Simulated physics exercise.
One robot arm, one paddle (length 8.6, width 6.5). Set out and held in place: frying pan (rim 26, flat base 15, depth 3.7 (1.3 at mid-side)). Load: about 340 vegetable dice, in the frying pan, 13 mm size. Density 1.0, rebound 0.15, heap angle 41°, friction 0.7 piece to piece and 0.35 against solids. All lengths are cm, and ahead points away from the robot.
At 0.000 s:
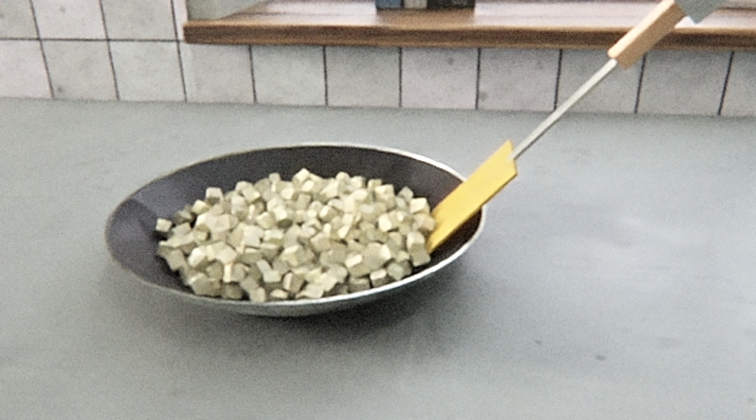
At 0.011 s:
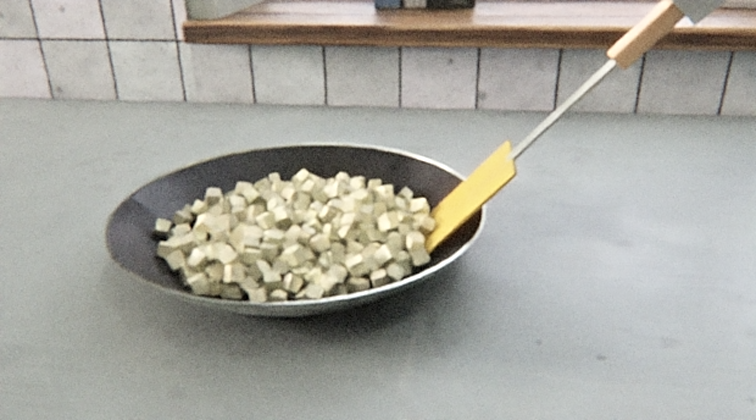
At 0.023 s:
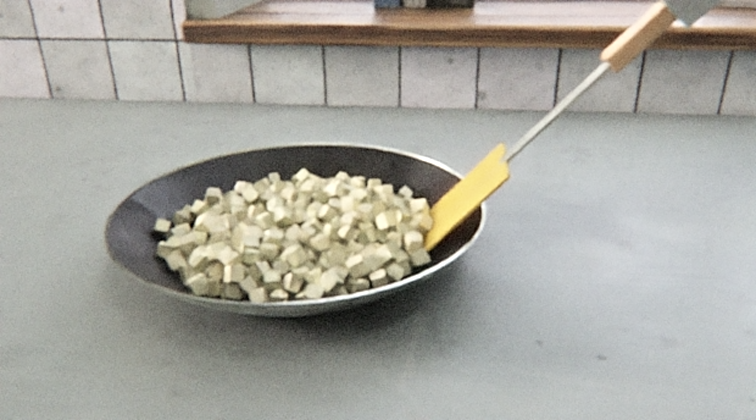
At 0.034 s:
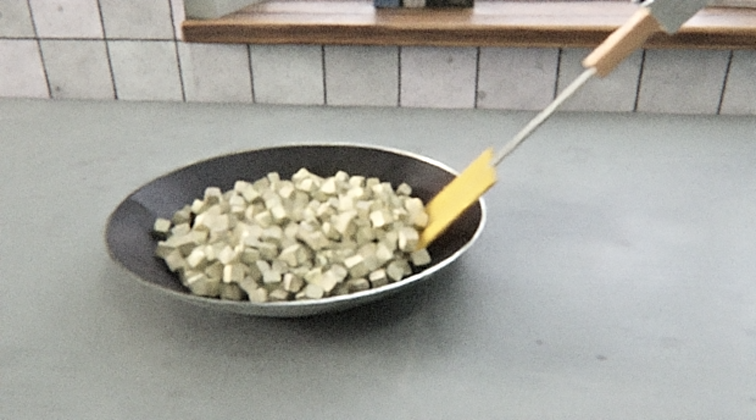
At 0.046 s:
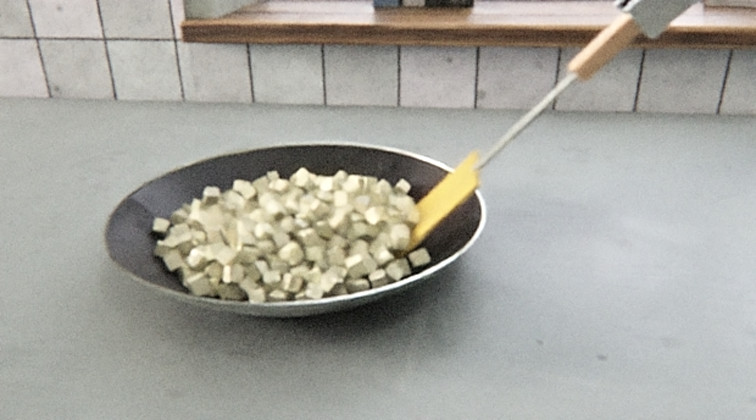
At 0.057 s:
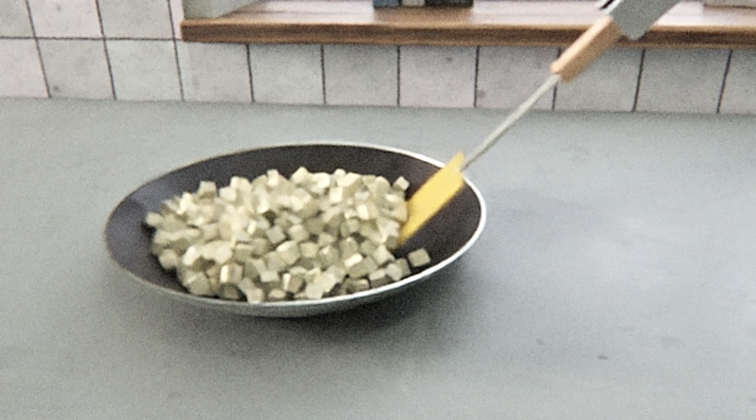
At first, a yellow paddle held by a robot arm rests against the right side of a heap of pale vegetable dice in a dark frying pan. Then it slides a short way left, nudging the nearest dice and shifting the heap slightly left, while the pan stays still.
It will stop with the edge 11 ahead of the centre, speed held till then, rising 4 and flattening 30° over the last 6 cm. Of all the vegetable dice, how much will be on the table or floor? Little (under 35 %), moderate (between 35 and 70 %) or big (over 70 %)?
On the table or floor the share is moderate, between 35 and 70 %.
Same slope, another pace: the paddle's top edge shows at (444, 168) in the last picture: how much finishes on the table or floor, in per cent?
About 50 per cent.
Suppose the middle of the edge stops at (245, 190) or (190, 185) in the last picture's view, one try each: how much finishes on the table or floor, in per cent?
Some 10 and 30 per cent.
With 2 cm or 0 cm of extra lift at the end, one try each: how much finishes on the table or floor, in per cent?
About 45 and 45 per cent.
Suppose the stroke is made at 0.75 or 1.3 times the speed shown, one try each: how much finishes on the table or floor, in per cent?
About 40 and 45 per cent.
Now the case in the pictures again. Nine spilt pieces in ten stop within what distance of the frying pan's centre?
Some 35 cm.
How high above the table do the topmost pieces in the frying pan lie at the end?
Some 4.0 cm.
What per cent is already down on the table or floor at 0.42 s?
About 35 per cent.
After 0.12 s, sloping 48°, highest piece 10 above the table; 332 in the frying pan, 4 on the blade or in flight.
After 0.19 s, sloping 42°, highest piece 10 above the table; 305 in the frying pan, 31 on the blade or in flight.
After 0.42 s, sloping 18°, highest piece 11 above the table; 181 in the frying pan, 116 on the table or floor, 39 on the blade or in flight.
After 1.47 s, sloping 18°, highest piece 3 above the table; 181 in the frying pan, 155 on the table or floor.
In the end, 181 in the frying pan, 155 on the table or floor. That is 46 % on the table or floor.
